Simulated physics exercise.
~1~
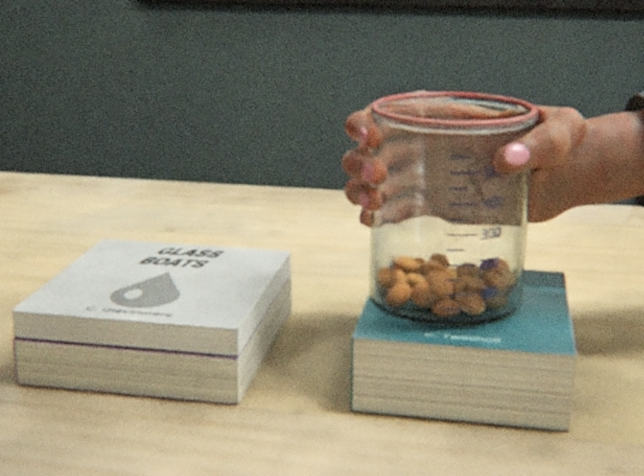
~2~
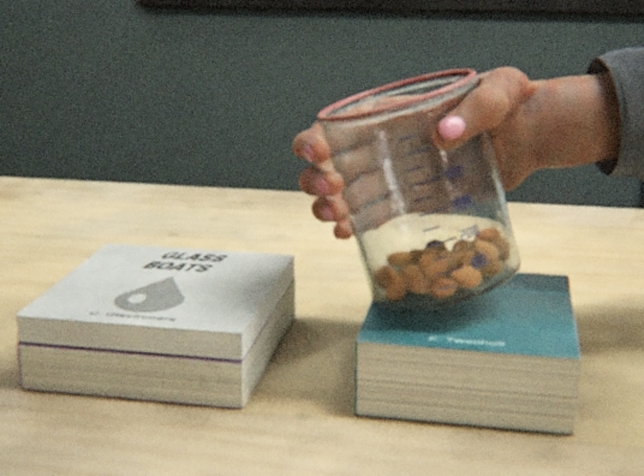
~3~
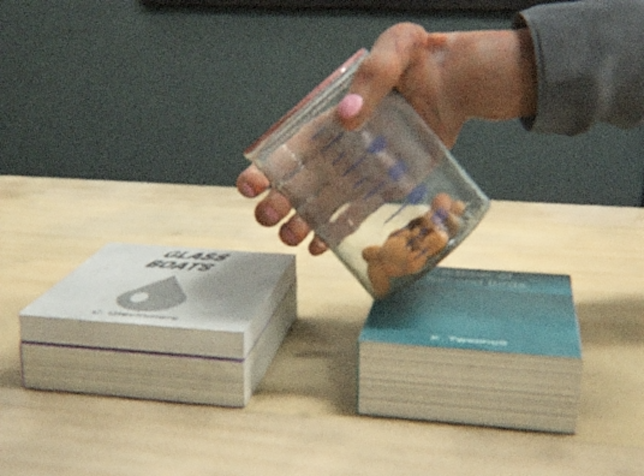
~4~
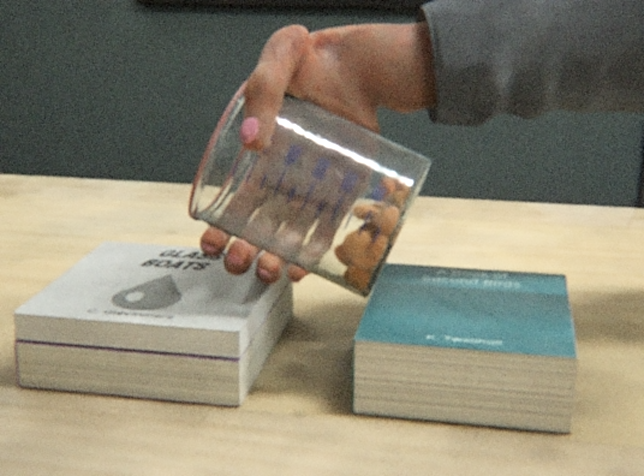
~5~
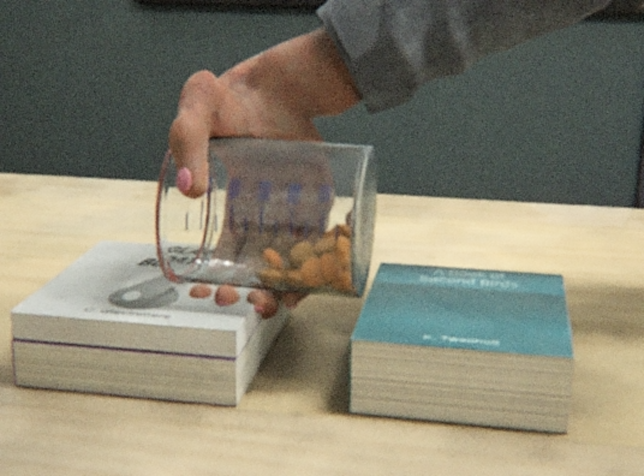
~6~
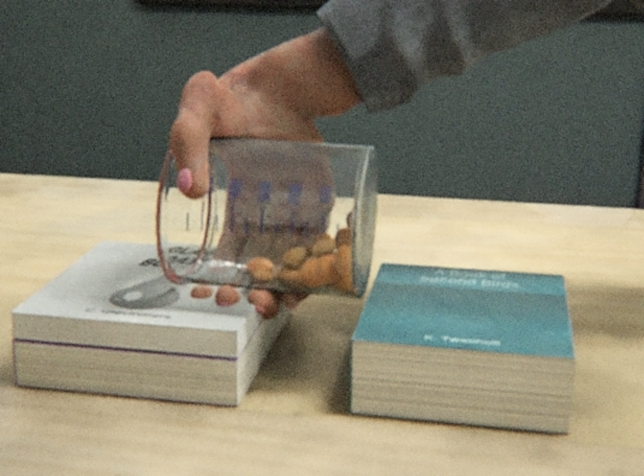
A hand tips a clear beaker of nuts leftward onto white books, and none spill.
